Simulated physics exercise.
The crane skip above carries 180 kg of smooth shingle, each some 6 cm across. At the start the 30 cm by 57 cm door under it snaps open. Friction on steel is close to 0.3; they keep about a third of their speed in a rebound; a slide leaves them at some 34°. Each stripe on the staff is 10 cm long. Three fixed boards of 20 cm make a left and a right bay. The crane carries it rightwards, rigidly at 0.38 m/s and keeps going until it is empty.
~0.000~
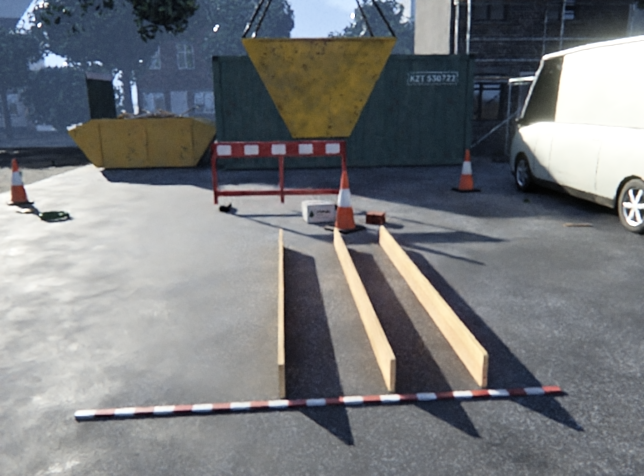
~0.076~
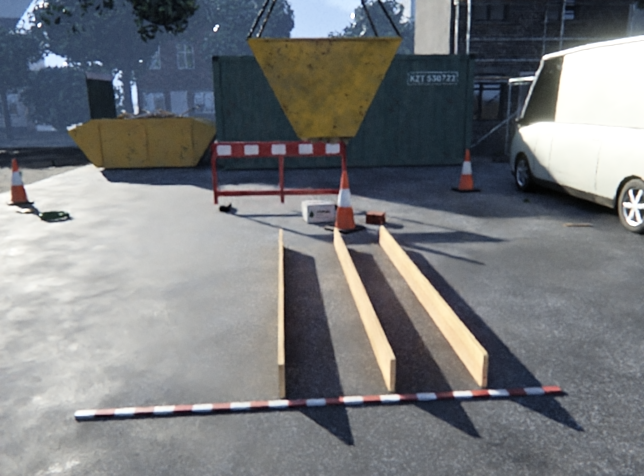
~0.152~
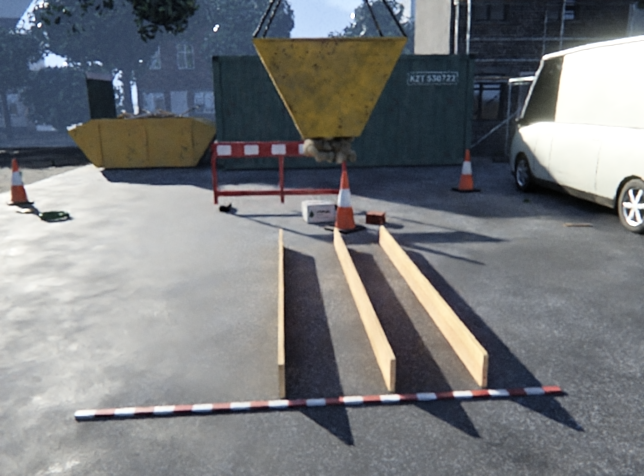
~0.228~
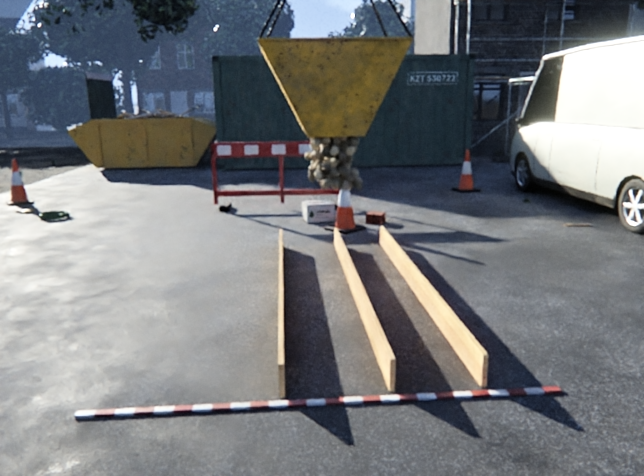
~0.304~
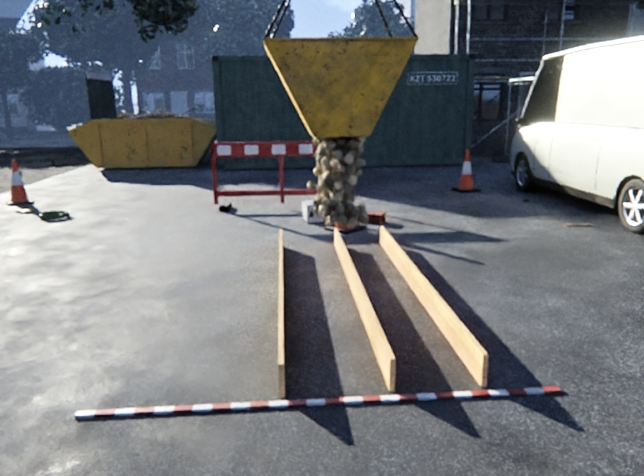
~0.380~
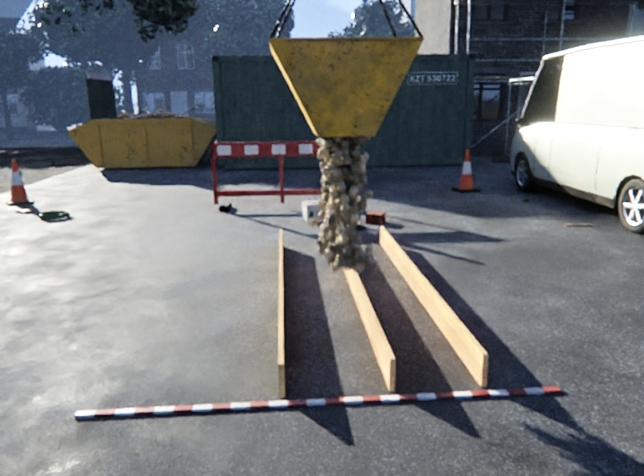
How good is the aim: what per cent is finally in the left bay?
Close to 63 in a hundred.
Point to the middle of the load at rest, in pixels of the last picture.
Around (354, 339).
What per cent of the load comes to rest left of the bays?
Some 0 per cent of the load.
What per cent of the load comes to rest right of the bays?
Near 0 in a hundred.
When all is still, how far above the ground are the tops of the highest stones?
Some 20 cm high.
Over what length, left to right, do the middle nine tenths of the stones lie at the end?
Roughly 100 cm.
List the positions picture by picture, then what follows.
In the first picture, the outlet is at (321, 128); nothing has dropped yet.
In the second picture, the outlet is at (326, 128); 5 % is out.
In the third picture, outlet at (332, 128), the stream shows down to (333, 156); 87 % still inside.
In the fourth picture, outlet at (337, 128), the stream shows down to (337, 182); 78 % still inside.
In the fifth picture, outlet at (342, 128), the stream shows down to (335, 219); 67 % still inside.
In the sixth picture, outlet at (347, 127), the stream shows down to (341, 262); 55 % still inside.
After 0.7 s, 7 % in the crane skip, 83 % falling or lying in the left bay, 10 % falling or lying in the right bay; the stones farthest right are at (403, 324).
After 1.1 s, 0 % in the crane skip, 63 % falling or lying in the left bay, 37 % falling or lying in the right bay; the stones farthest right are at (451, 329).
After 1.7 s, 0 % in the crane skip, 63 % falling or lying in the left bay, 37 % falling or lying in the right bay; the stones farthest right are at (465, 335).
After 2.6 s, 0 % in the crane skip, 63 % falling or lying in the left bay, 37 % falling or lying in the right bay; the stones farthest right are at (465, 335).
After 4.5 s, 0 % in the crane skip, 63 % in the left bay, 37 % in the right bay; the stones farthest right are at (465, 335).
